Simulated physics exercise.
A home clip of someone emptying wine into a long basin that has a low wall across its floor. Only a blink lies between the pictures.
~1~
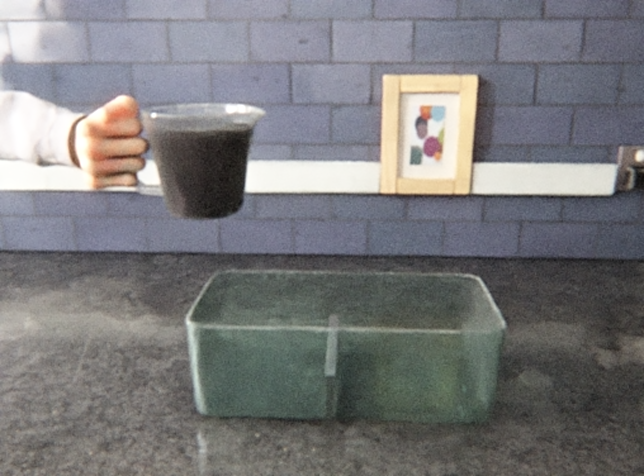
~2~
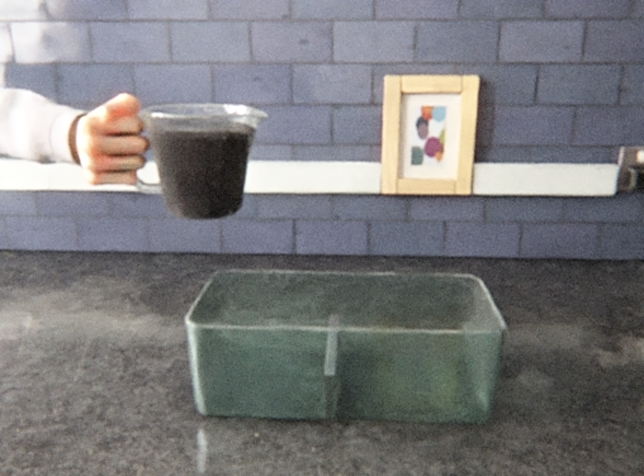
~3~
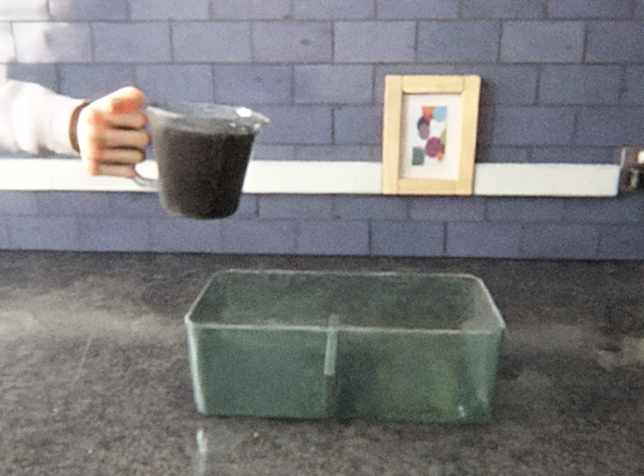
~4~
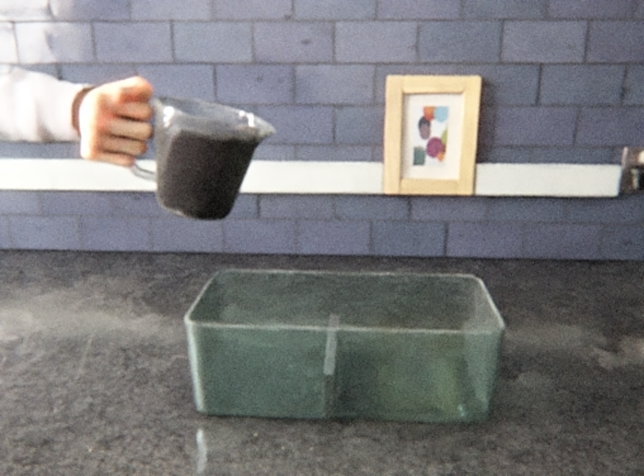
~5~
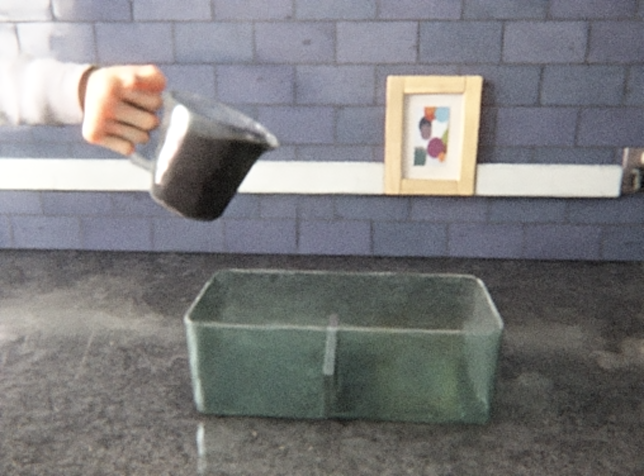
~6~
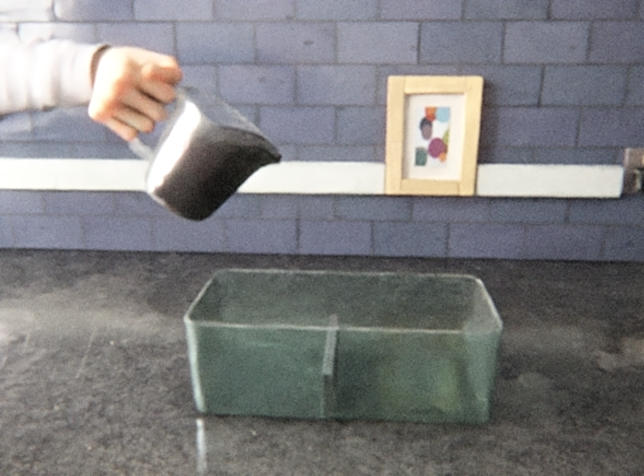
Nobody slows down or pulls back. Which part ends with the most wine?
It is the left-hand one.
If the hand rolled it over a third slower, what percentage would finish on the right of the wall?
Close to 30 per cent.
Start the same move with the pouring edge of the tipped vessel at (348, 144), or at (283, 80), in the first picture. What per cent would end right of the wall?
About 95 and 60 per cent.
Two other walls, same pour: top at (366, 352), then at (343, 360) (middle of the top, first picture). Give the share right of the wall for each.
First some 10, then 25 per cent.
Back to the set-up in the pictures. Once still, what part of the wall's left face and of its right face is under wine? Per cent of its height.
Left: 40 %. Right: 10 %.
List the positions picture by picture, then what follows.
It leans 0°; its right rim is at (265, 112); the wine meets the walls at (154, 125) and (252, 126); the long basin's rim runs from (201, 297) to (492, 302); the wall's top is at (333, 343), in the first picture.
It leans 2°; its right rim is at (266, 114); the wine meets the walls at (155, 124) and (253, 127), in the second picture.
It leans 7°; its right rim is at (270, 121); the wine meets the walls at (158, 122) and (256, 130), in the third picture.
It leans 15°; its right rim is at (275, 131); the wine meets the walls at (163, 119) and (260, 133), in the fourth picture.
It leans 25°; its right rim is at (280, 145); the wine meets the walls at (167, 125) and (270, 140), in the fifth picture.
It leans 37°; its right rim is at (281, 162); the wine meets the walls at (162, 144) and (281, 153); 1 per cent is over the edge, in the sixth picture.
A moment on, the tilt is 104° and 38 per cent is still to pour, 11 is left of the wall and 13 right of it.
Next, the tilt is 107° and 6 per cent is still to pour, 61 is left of the wall and 20 right of it.
Then the tilt is 107° and 0 per cent is still to pour, 72 is left of the wall and 20 right of it.
Later the tilt is 107° and 0 per cent is still to pour, 75 is left of the wall and 21 right of it.
In the end 75 per cent lies left of the wall, 21 right of it and 4 outside.
